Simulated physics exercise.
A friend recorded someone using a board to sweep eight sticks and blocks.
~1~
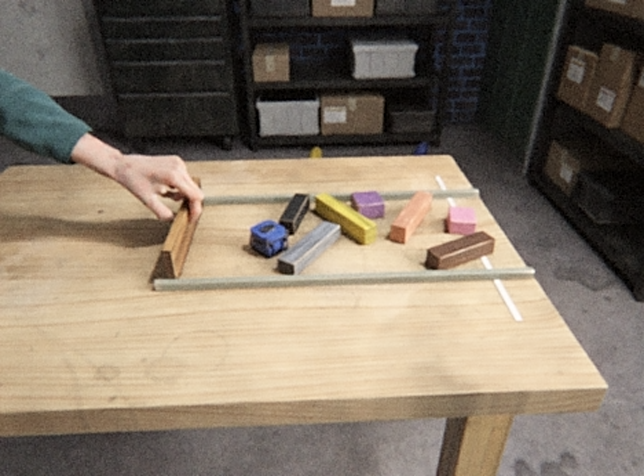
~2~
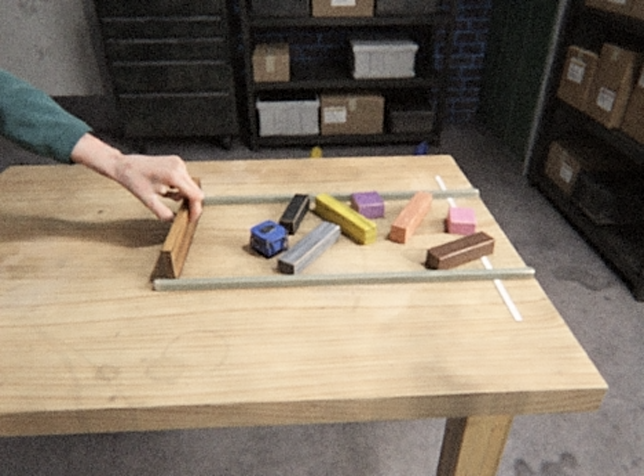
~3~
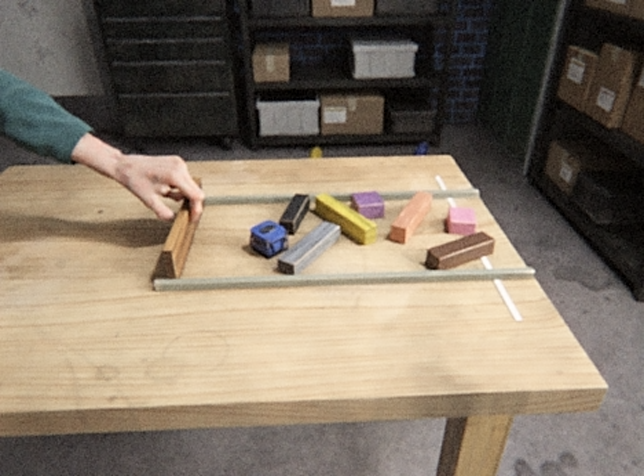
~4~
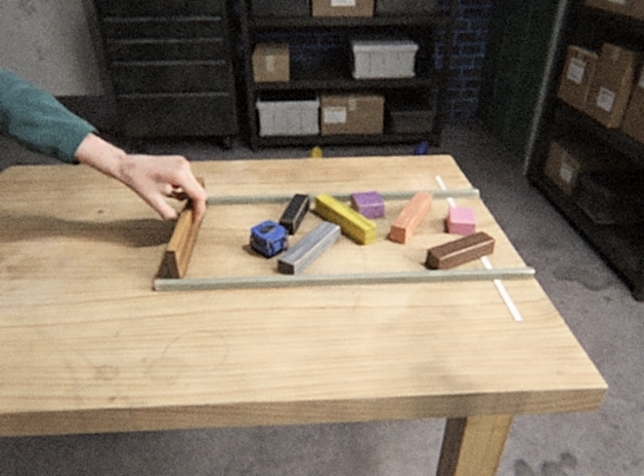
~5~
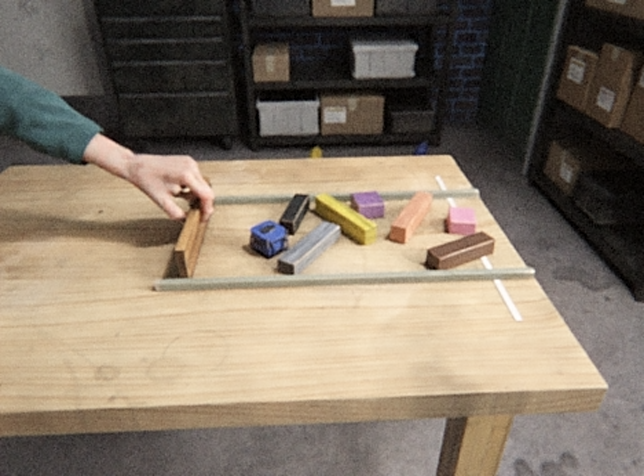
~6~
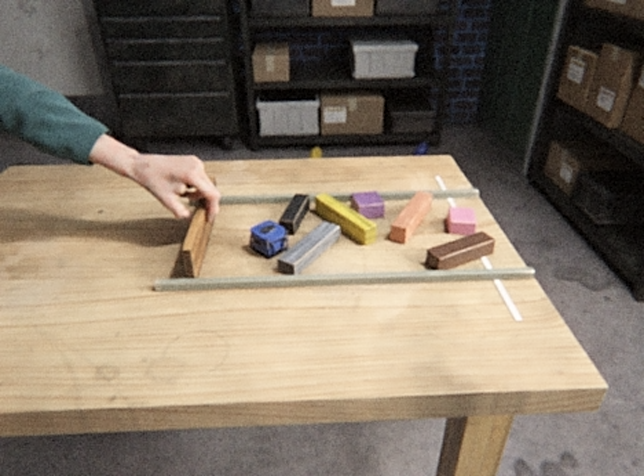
A hand in a green sleeve slides a wooden board slightly right between two rails, while the coloured sticks and blocks stay still.
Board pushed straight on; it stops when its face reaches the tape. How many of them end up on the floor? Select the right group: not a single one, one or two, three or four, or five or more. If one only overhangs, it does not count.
The right group is five or more.
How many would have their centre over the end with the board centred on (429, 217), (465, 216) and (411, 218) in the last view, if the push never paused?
2, 5 and 1.
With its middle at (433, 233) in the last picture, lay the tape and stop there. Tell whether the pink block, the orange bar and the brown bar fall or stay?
This time the pink block drops; after it, the orange bar drops; finally, the brown bar does not drop.
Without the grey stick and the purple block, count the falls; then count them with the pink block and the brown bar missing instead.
Count of fallen: 2 / 3.
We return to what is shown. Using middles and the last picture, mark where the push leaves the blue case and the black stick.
Roughly at (493, 229) and at (466, 207), in that order.
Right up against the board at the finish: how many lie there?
Count: 3.
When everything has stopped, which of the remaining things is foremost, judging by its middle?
The grey stick finishes closest.
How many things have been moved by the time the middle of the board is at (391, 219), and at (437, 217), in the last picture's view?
So far 8, and 8 at the second.
Soon after, none off yet; pink block at rest near (462, 221); brown bar at rest near (461, 251); orange bar moving near (416, 216).
In the end, the number that fall off is five or more; gone, yellow stick, purple block, orange bar, brown bar and pink block.
